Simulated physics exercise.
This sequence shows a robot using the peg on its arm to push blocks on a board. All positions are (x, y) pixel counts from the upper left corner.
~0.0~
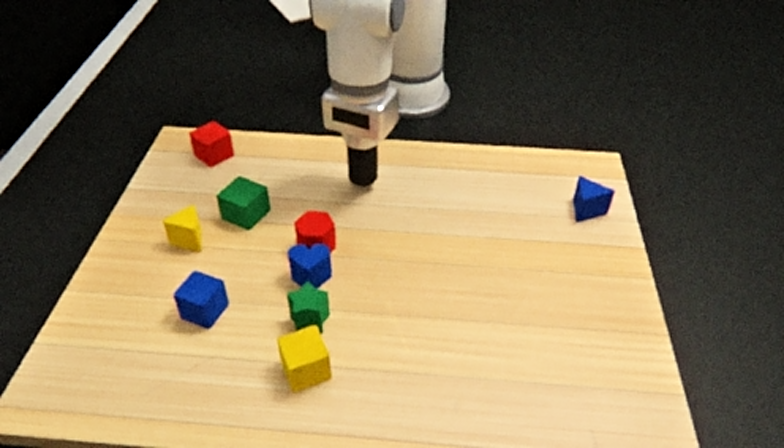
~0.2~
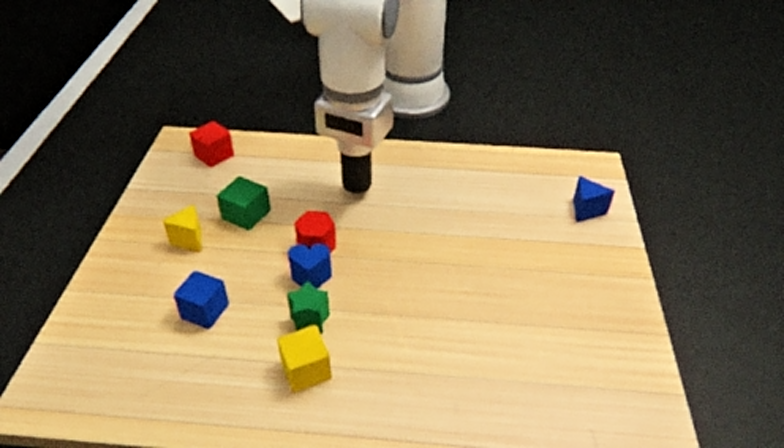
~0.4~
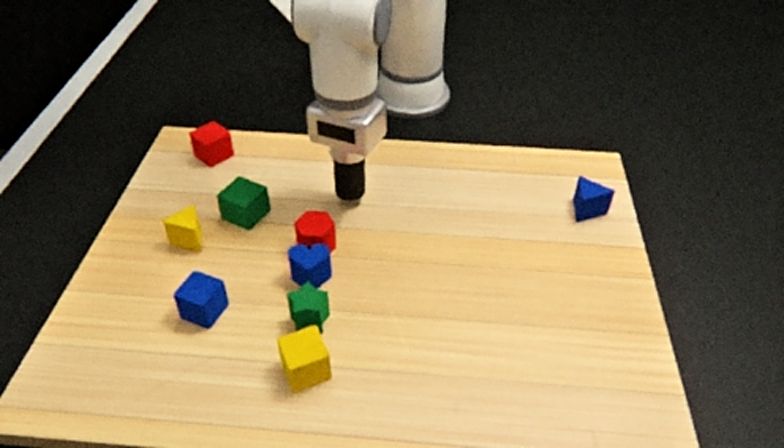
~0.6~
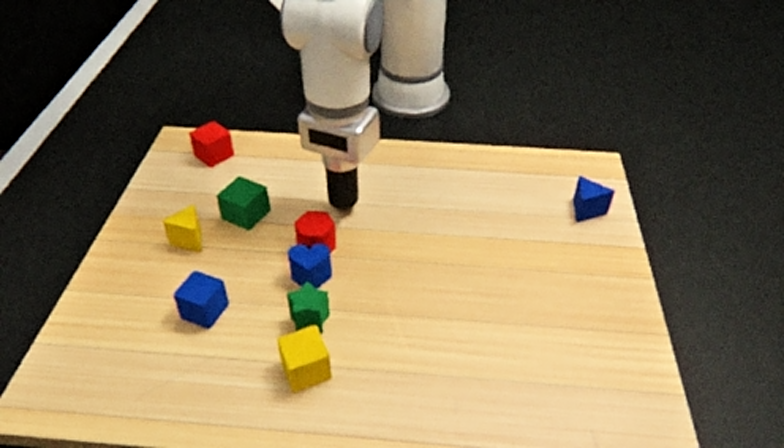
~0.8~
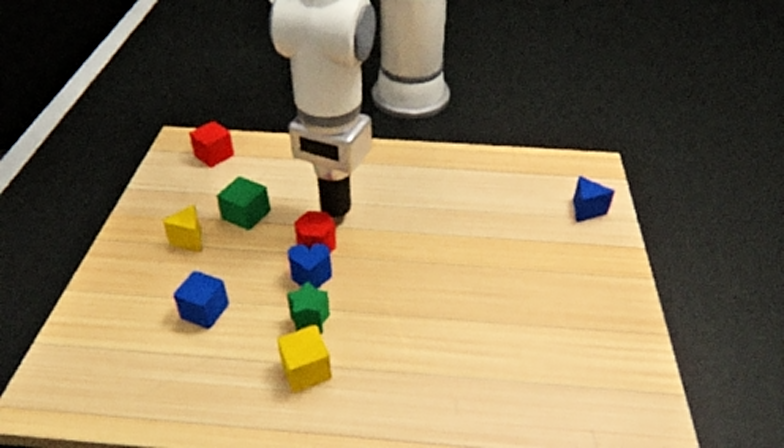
A white and grey robot arm with a black peg reaches over a pale wooden board on a dark surface, seen from above at an angle. Red, green and blue cubes and a yellow triangle sit at left, a red hexagon, blue heart, green star and yellow cube line up near the centre, and a blue triangle lies at right. The peg moves slightly left and nearer, close behind the red hexagon, while the blocks and view stay still.
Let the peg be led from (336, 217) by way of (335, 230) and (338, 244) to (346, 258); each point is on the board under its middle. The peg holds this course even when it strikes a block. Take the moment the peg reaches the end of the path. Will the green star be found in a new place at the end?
No - that is not the case.
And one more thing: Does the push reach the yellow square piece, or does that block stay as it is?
It stays put.
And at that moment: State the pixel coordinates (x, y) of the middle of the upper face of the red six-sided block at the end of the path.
For the centre of its top, I'd go with (306, 237).
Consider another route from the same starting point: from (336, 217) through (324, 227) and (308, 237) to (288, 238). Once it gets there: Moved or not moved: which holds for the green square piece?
It keeps its spot.
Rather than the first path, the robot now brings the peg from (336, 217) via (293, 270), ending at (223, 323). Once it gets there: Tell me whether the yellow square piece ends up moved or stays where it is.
That block remains where it is.
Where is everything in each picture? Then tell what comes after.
In the first frame, lower end of the peg at (363, 178), tops of blocks, yellow square piece at (303, 347), green star at (307, 298), blue heart-shaped block at (309, 254), red six-sided block at (314, 223).
In the second frame, peg at (357, 185), blocks as before.
In the third frame, peg at (350, 192), blocks as before.
In the fourth frame, peg at (343, 200), blocks as before.
In the fifth frame, peg at (336, 208), yellow square piece at (303, 347), green star at (307, 298), blue heart-shaped block at (309, 254), red six-sided block at (314, 223).
The first path, step by step. Halfway along, peg at (335, 230); red six-sided block at (307, 232), turned 25° clockwise.
At the end, peg at (345, 249); yellow square piece not moved; green star not moved; blue heart-shaped block at (305, 262); red six-sided block at (306, 237), turned 55° clockwise.
